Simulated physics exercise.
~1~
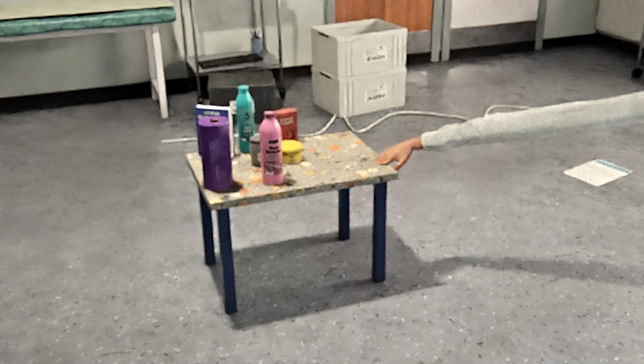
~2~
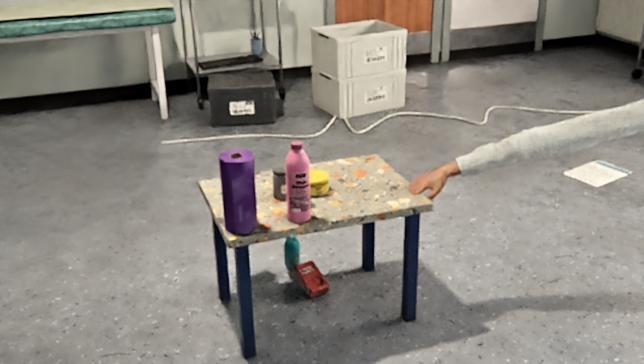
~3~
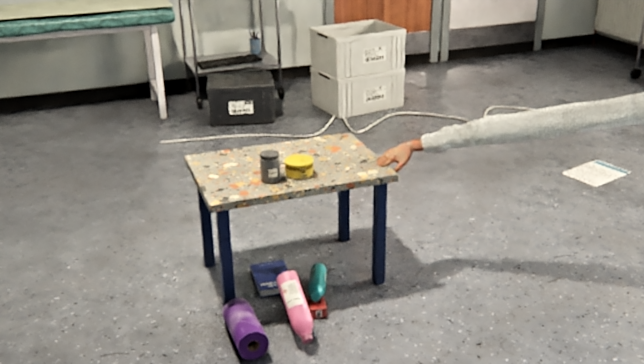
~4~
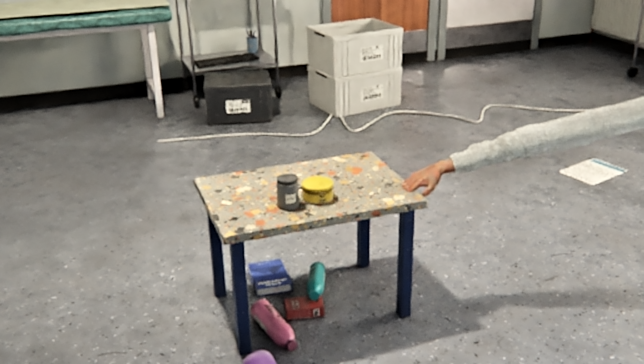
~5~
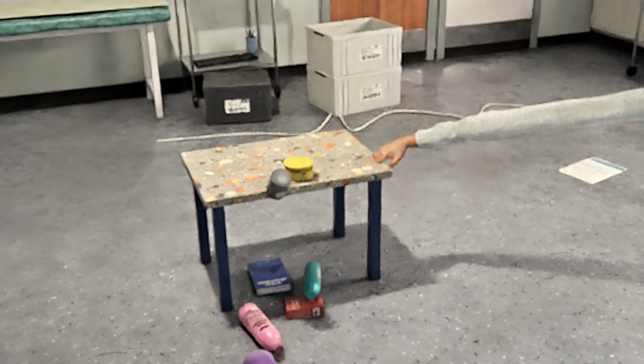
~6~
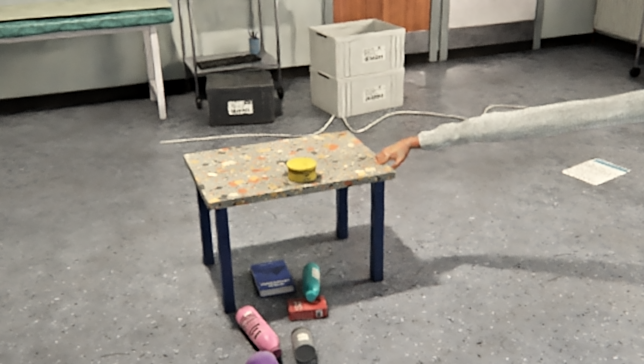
A small speckled table with dark blue legs stands on a grey floor, seen from slightly above in a room with crates and a bench behind. It holds a purple roll, pink and turquoise bottles, a grey jar, a yellow tub, a red packet and a blue book. An arm reaching from the right jerks the table forward and back, and the book, turquoise bottle and packet drop off. The roll and pink bottle follow. As the shoving continues, the jar tips at the front edge and falls, leaving only the yellow tub on top.
